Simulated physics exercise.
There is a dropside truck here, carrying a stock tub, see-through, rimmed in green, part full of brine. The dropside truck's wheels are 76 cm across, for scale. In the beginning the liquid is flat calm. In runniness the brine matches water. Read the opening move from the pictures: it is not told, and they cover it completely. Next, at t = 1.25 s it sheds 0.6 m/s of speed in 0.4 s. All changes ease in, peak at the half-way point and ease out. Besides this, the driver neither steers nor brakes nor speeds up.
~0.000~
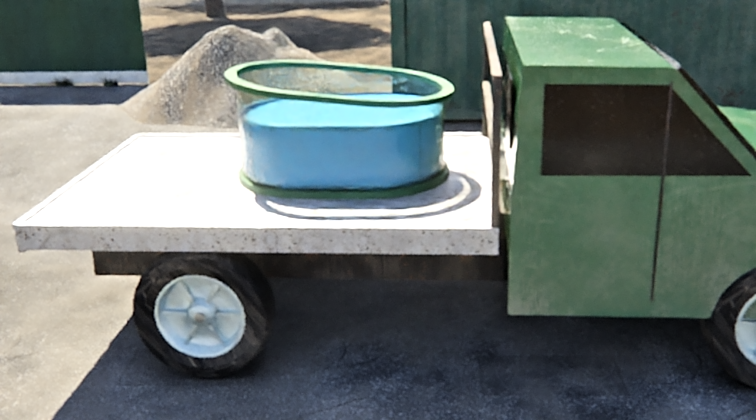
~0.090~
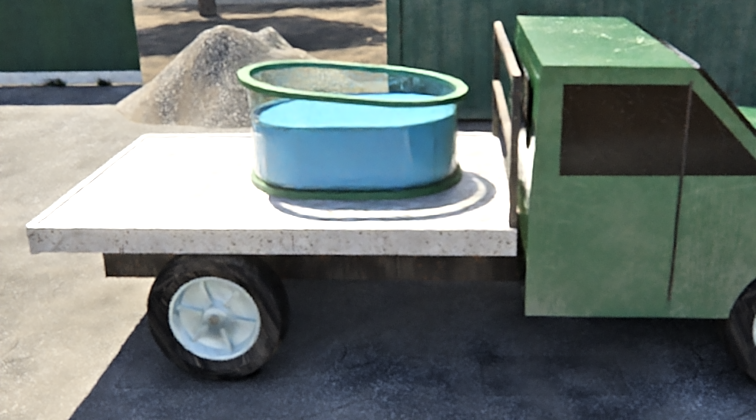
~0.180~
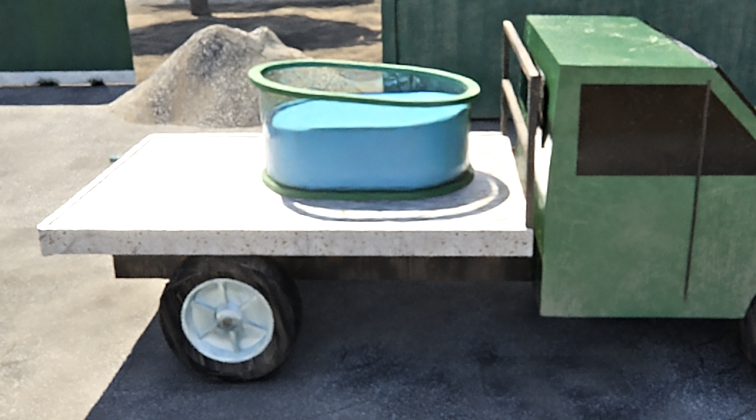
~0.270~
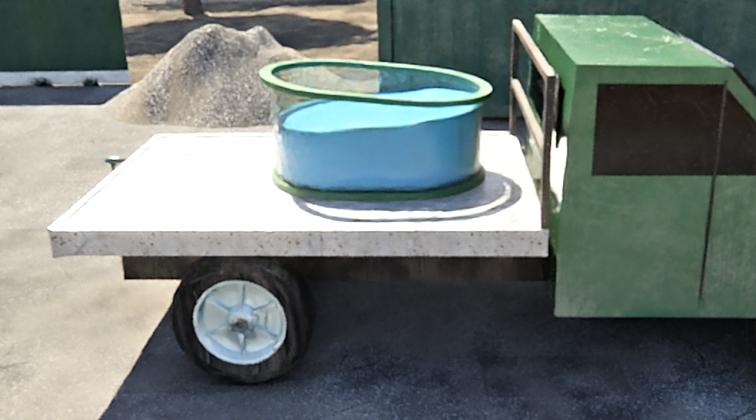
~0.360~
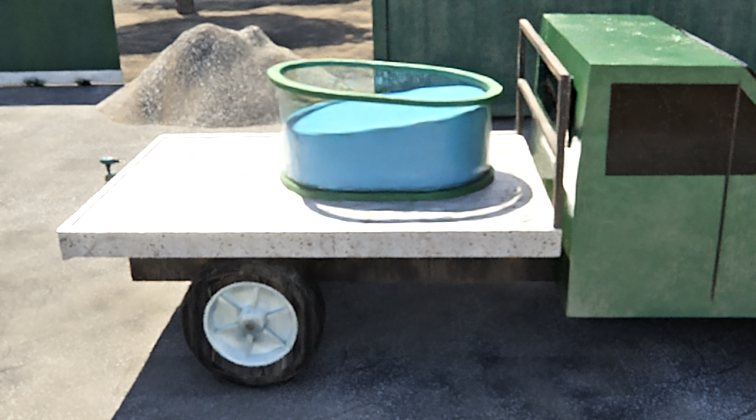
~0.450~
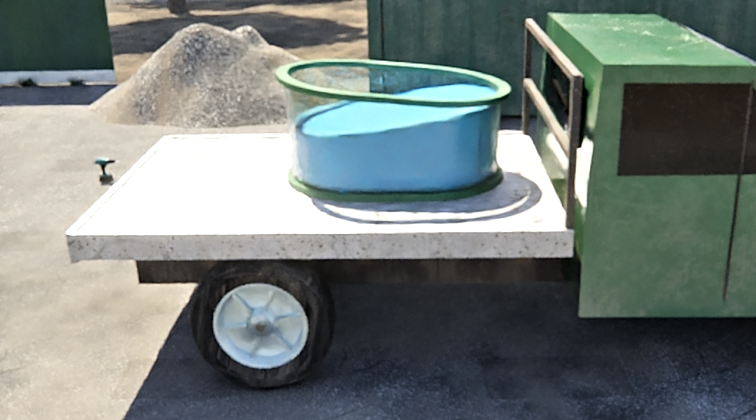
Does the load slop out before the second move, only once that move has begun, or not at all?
It slops out once that move has begun.
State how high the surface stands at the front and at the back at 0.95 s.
Around 34 cm toward the front, with 40 cm behind.
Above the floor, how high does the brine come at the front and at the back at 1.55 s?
At the front the surface is at 44 cm, while at the back it is at 30 cm.
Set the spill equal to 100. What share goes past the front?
About 90 per cent.
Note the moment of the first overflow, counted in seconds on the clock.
I'd put it close to 2.0 seconds.
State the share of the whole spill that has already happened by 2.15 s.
By then it's around 50 per cent.
After 0.95 s front 33 cm, middle 37 cm, back 40 cm above the floor; no loss so far.
After 1.55 s front 45 cm, middle 37 cm, back 31 cm above the floor; no loss so far.
After 2.15 s front 35 cm, middle 35 cm, back 39 cm above the floor; the loss stands at 1 per cent, over the front.
After 4.64 s the loss stands at 3 per cent, over the front; the first of it left at about 2.05 s, and the second move began at 1.25 s.
